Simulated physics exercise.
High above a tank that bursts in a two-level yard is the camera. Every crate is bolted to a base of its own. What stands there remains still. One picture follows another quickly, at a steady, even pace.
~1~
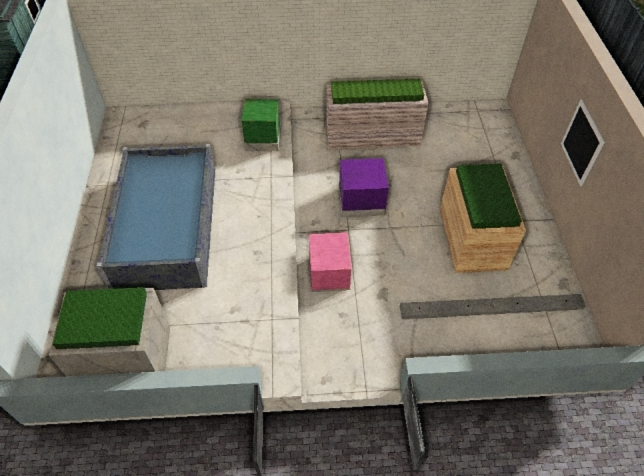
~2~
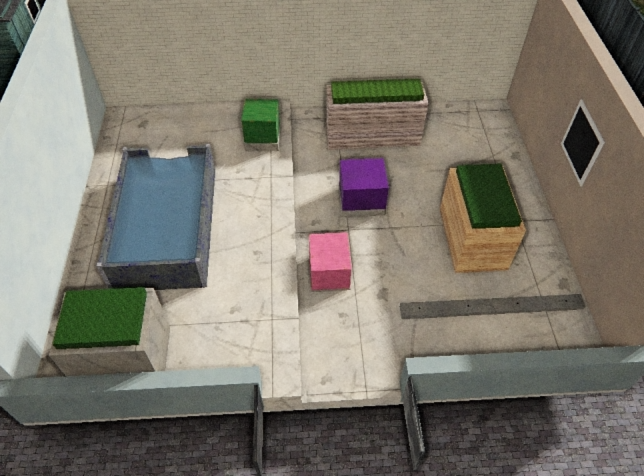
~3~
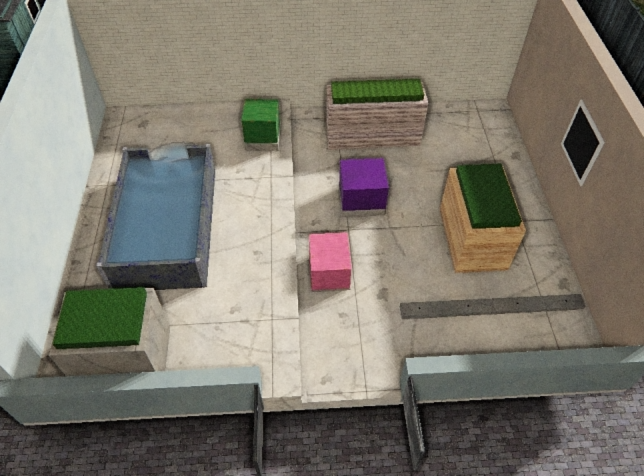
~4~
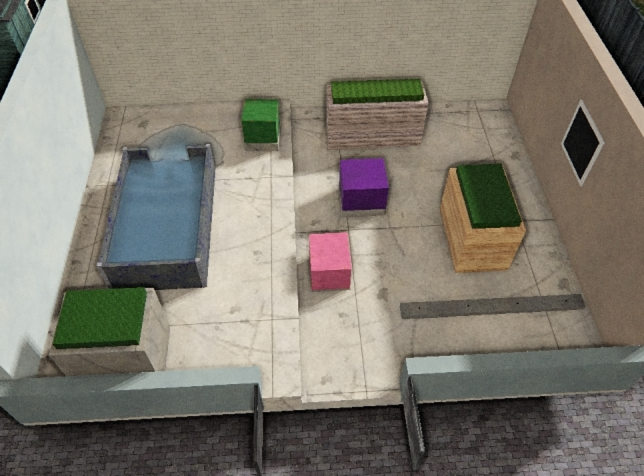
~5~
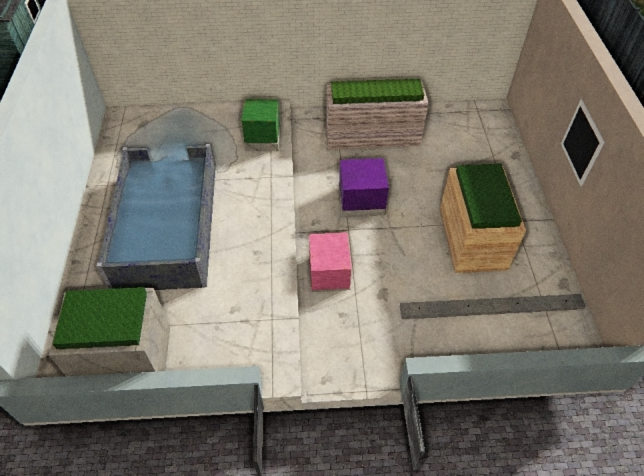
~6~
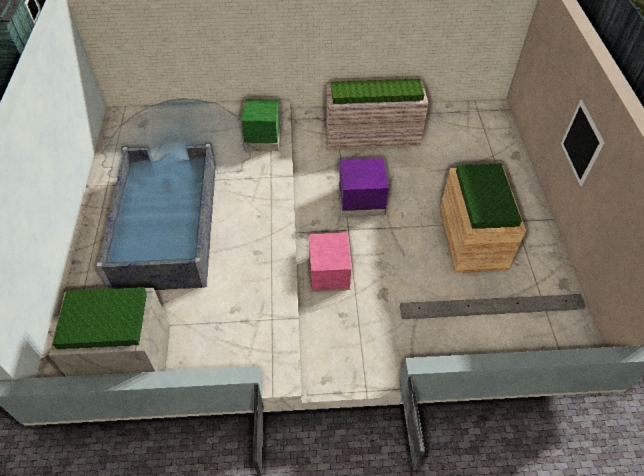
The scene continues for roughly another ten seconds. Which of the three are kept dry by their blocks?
The pink crate ends up wet; the green crate remains dry; the purple crate remains dry.
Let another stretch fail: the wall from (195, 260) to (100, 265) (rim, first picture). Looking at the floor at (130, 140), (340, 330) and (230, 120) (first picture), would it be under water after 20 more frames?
Well, the first one's sodden, the second's sodden, and the third's left untouched.
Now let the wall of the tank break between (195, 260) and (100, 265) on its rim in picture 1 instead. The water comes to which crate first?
It's the pink-painted one.
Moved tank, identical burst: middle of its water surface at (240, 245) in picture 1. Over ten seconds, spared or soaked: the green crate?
As it turns out, green gets hit.
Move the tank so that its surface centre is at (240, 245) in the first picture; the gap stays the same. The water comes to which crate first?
Green crate.
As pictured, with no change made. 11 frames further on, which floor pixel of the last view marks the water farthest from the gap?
About (366, 108).
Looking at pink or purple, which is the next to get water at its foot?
The purple crate.
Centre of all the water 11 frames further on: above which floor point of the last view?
The centre of mass sits at about (173, 186).
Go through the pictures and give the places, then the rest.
The first picture shows still water in the open tank at (160, 204).
In the second picture, water pours out on the open tank's far side and has run to a hidden place.
In the third picture, the front is at (183, 145), out from the gap on the open tank's far side.
In the fourth picture, water pours out on the open tank's far side and has run to (189, 128).
In the fifth picture, water pours out on the open tank's far side and has run to (176, 111).
In the sixth picture, water pours out on the open tank's far side and has run to (154, 106).
A moment on, water covers 10 % of the floor; the pink crate not reached, the green crate water round its plinth, the purple crate not reached.
Next, water covers 15 % of the floor; the pink crate not reached, the green crate water round its plinth, the purple crate not reached.
Then, water covers 30 % of the floor; the pink crate not reached, the green crate water round its plinth, the purple crate water round its plinth.
Later, water covers 45 % of the floor; the pink crate water round its plinth, the green crate water round its plinth, the purple crate water round its plinth.
In the end, water covers 75 % of the floor; the pink crate was topped, the green crate stayed above the water, the purple crate stayed above the water.
